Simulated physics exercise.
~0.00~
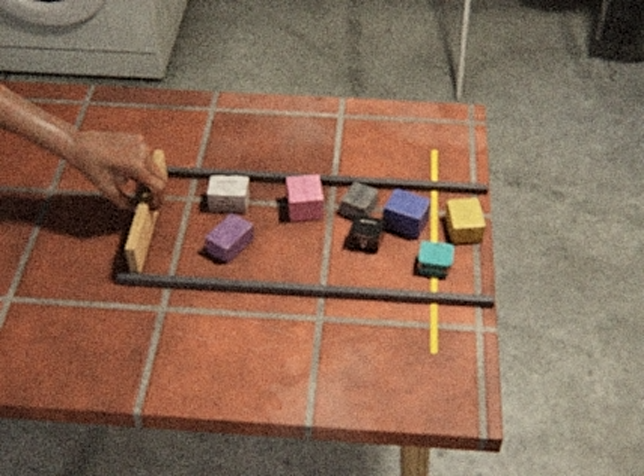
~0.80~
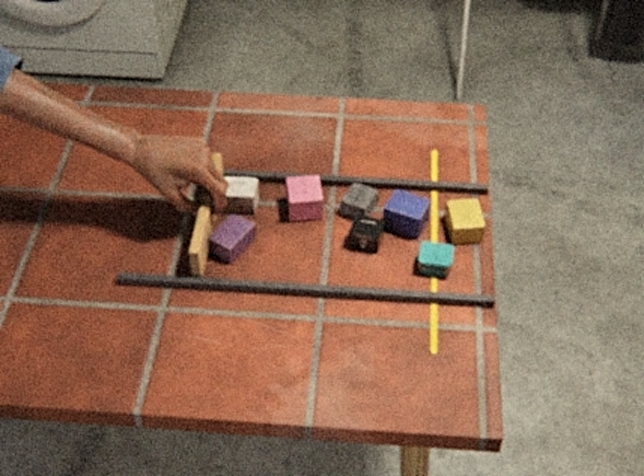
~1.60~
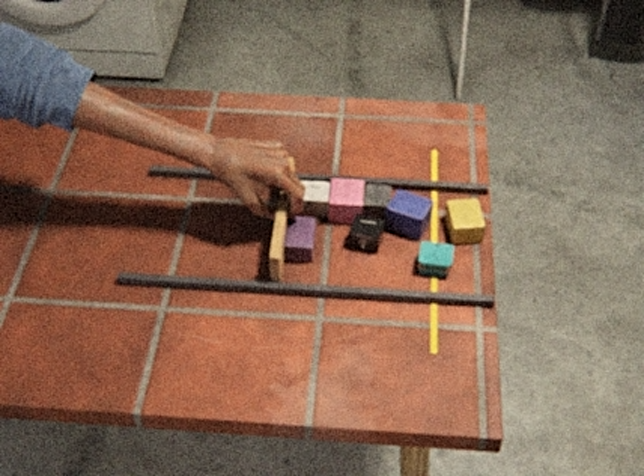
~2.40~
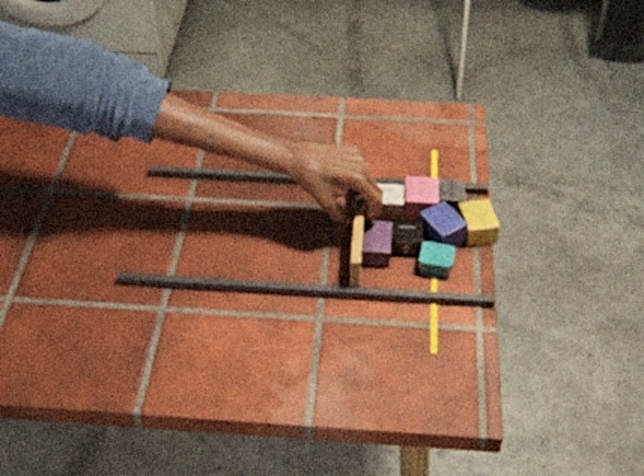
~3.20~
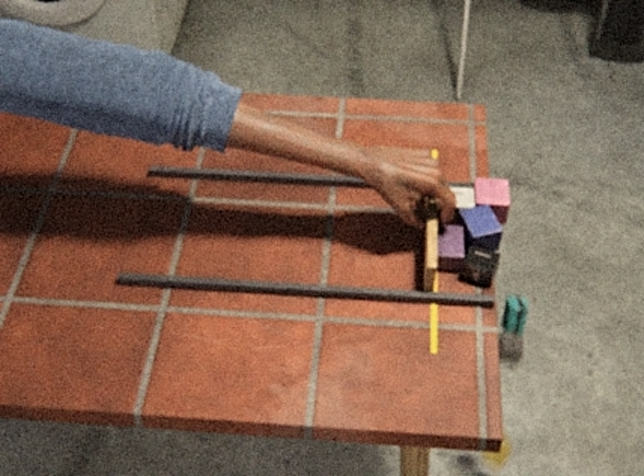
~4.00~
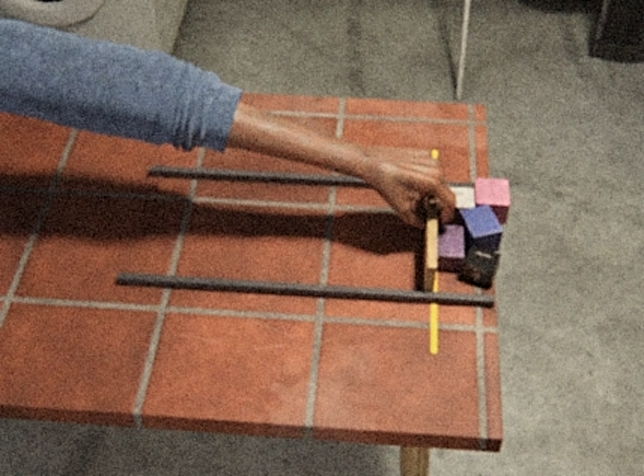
At the start, a hand holds an upright wooden board at the left end of two dark rails on a tiled table, with eight small coloured blocks scattered between the rails. The hand slides the board right, and it meets the white and purple blocks and carries them along. The blocks bunch together, and the yellow one shifts toward the table's right edge. As the board reaches the yellow tape, the turquoise, grey and yellow blocks drop off the edge. The board stops there, with the white, pink, blue, purple and black blocks still crowded at the edge.
